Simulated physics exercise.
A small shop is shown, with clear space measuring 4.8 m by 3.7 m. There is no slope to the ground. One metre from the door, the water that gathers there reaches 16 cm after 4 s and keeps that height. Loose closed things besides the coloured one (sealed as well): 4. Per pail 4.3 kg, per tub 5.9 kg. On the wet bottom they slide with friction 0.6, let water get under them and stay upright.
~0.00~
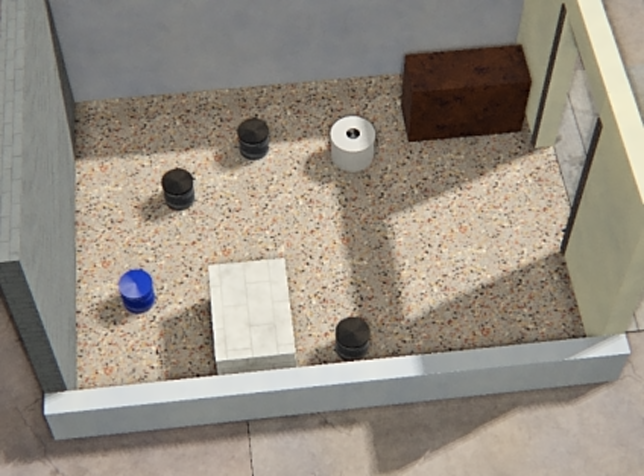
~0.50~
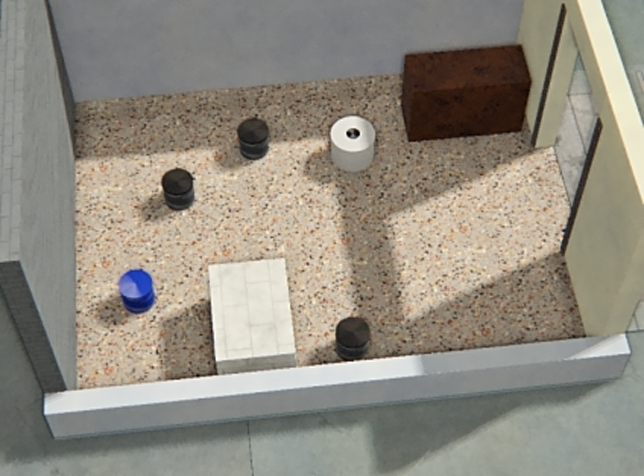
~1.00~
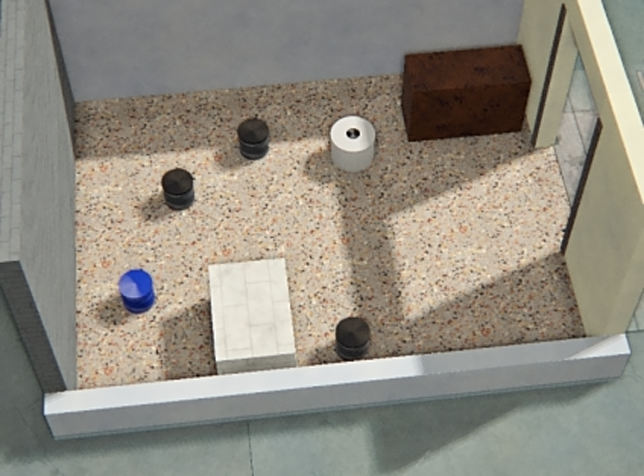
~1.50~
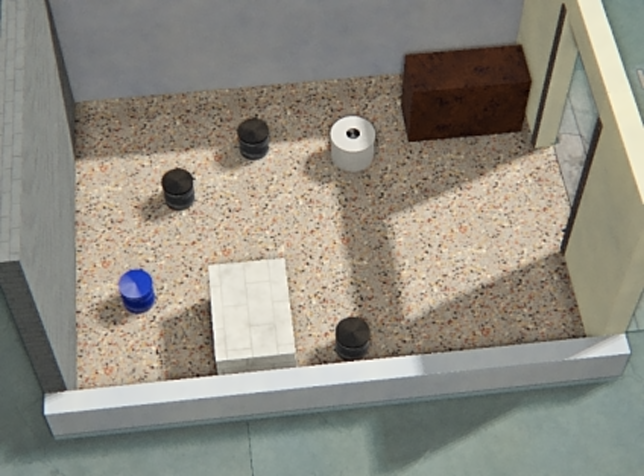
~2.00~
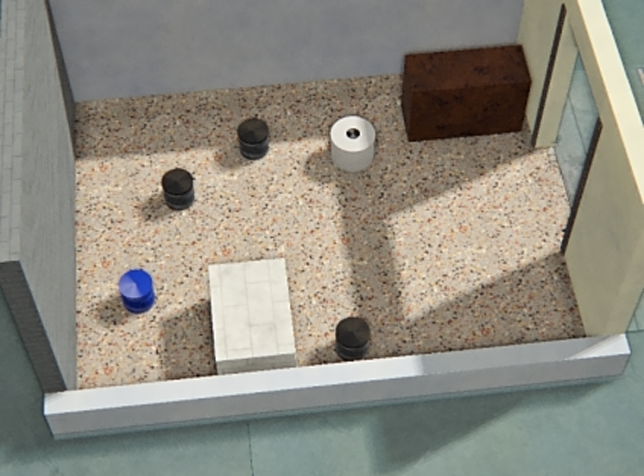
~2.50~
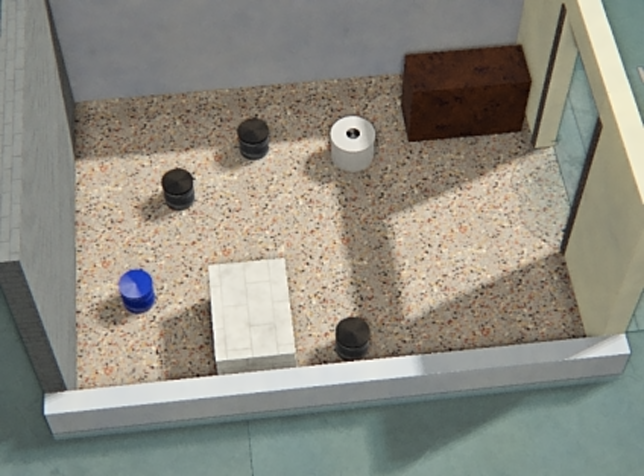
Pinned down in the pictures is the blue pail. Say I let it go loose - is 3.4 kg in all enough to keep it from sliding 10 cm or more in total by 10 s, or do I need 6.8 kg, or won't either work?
You need 6.8 kg.
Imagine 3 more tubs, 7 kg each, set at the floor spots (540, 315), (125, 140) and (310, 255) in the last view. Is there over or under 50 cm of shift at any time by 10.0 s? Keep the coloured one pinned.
Note, in sequence: Not exceeded, not exceeded, exceeded.
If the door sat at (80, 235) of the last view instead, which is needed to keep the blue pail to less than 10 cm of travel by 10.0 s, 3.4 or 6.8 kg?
Well, then the greater option is needed.
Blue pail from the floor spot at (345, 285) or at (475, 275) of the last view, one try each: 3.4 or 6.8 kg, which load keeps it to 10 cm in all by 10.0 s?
Log: Try 1 the heavier pick is required; try 2 the heavier pick is required.
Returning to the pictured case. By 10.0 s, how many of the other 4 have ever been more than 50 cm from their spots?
Tally: 1.
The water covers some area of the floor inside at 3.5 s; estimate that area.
I'd estimate close to 1.5 m2.
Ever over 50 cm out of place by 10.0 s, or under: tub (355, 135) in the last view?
I'd say it goes further.
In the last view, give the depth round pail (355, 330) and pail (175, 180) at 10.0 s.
I'd estimate 8 cm for the first and 5 cm for the second.
After 3.5 s the blue pail would be 0 cm from its start with 3.4 kg and 0 cm from its start with 6.8 kg; 0 cm of water round it then.
After 4.5 s the blue pail would be 0 cm from its start with 3.4 kg and 0 cm from its start with 6.8 kg; 0 cm of water round it then.
After 7.0 s the blue pail would be 6 cm from its start with 3.4 kg and 0 cm from its start with 6.8 kg; 3 cm of water round it then.
After 10.0 s the blue pail would be 61 cm from its start with 3.4 kg and 0 cm from its start with 6.8 kg; 4 cm of water round it then.
